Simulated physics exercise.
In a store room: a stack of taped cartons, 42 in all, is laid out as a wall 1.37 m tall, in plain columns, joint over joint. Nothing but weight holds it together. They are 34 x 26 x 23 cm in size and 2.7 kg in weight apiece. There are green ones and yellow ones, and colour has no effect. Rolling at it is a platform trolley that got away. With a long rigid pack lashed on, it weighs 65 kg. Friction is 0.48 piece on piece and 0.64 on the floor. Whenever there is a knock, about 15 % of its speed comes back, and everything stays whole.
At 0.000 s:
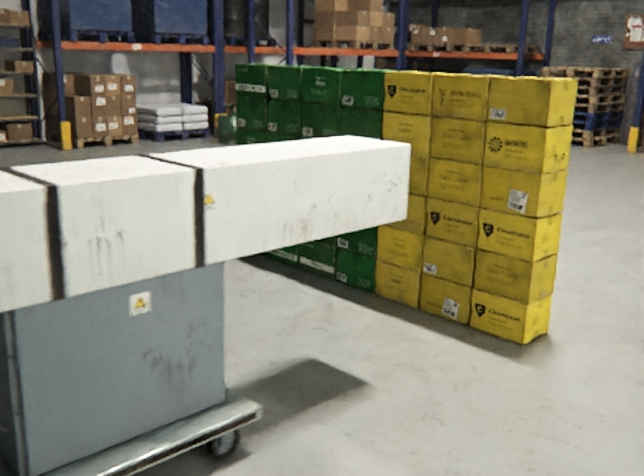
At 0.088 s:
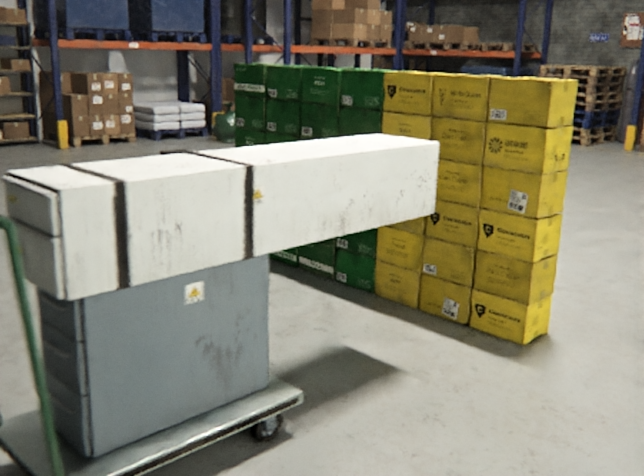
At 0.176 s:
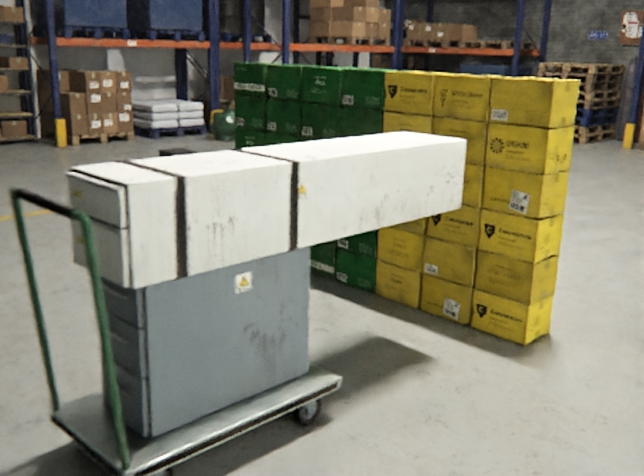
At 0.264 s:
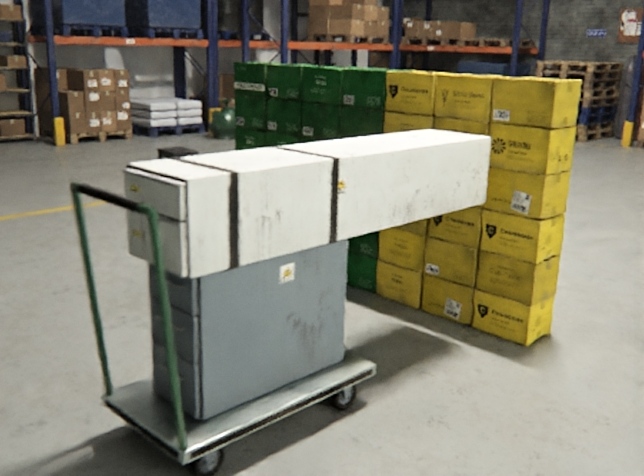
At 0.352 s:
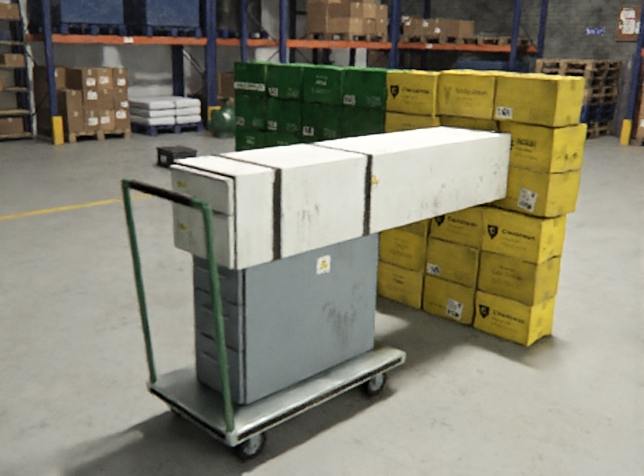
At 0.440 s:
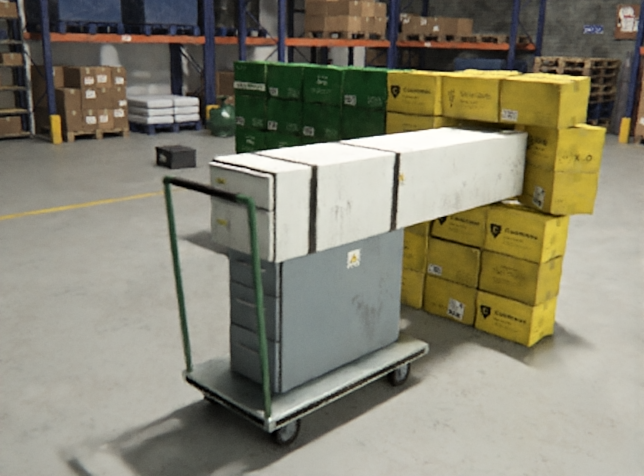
At the start, a platform trolley carrying a long white pack on a grey cabinet stands partly in view, left of a wall of green and yellow cartons. It rolls rightward, its green handle coming into view, until the pack's end pushes into the yellow side, shifting and slightly tilting several upper cartons.
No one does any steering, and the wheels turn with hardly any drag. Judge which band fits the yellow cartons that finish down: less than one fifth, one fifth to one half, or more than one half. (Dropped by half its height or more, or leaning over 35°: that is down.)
The band is one fifth to one half.
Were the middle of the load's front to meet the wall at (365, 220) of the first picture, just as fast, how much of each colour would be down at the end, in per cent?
In that case you'd see yellow at 30 per cent and green at 20 per cent down.
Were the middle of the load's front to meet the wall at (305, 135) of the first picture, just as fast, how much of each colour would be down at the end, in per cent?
Yellow 0 %, green 20 %.
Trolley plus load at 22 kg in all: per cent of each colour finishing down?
For yellow it's 30, for green it's 0 in a hundred.
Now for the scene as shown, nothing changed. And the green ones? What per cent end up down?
Colour green - 0 percent down at the end.
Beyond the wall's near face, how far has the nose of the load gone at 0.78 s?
85 cm.
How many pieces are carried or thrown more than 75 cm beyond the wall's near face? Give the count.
Roughly 4.
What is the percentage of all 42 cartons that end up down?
It works out at roughly 10 per cent.
After 0.78 s, load 83 cm past the wall's line, still rolling; 5 of the 18 yellow cartons down (5 of 42 in all colours); top yellow carton unmoved.
After 1.20 s, load 1.19 m past the wall's line, still rolling; 5 of the 18 yellow cartons down (5 of 42 in all colours); top yellow carton leaning 4°.
At rest (4.5 s), load 1.10 m past the wall's line, stopped; 5 of the 18 yellow cartons down (5 of 42 in all colours); top yellow carton shifted 9 cm; top green carton unmoved. That is 28 per cent. As the last picture would show them, middles, top yellow carton near (435, 92), top green carton near (263, 78).
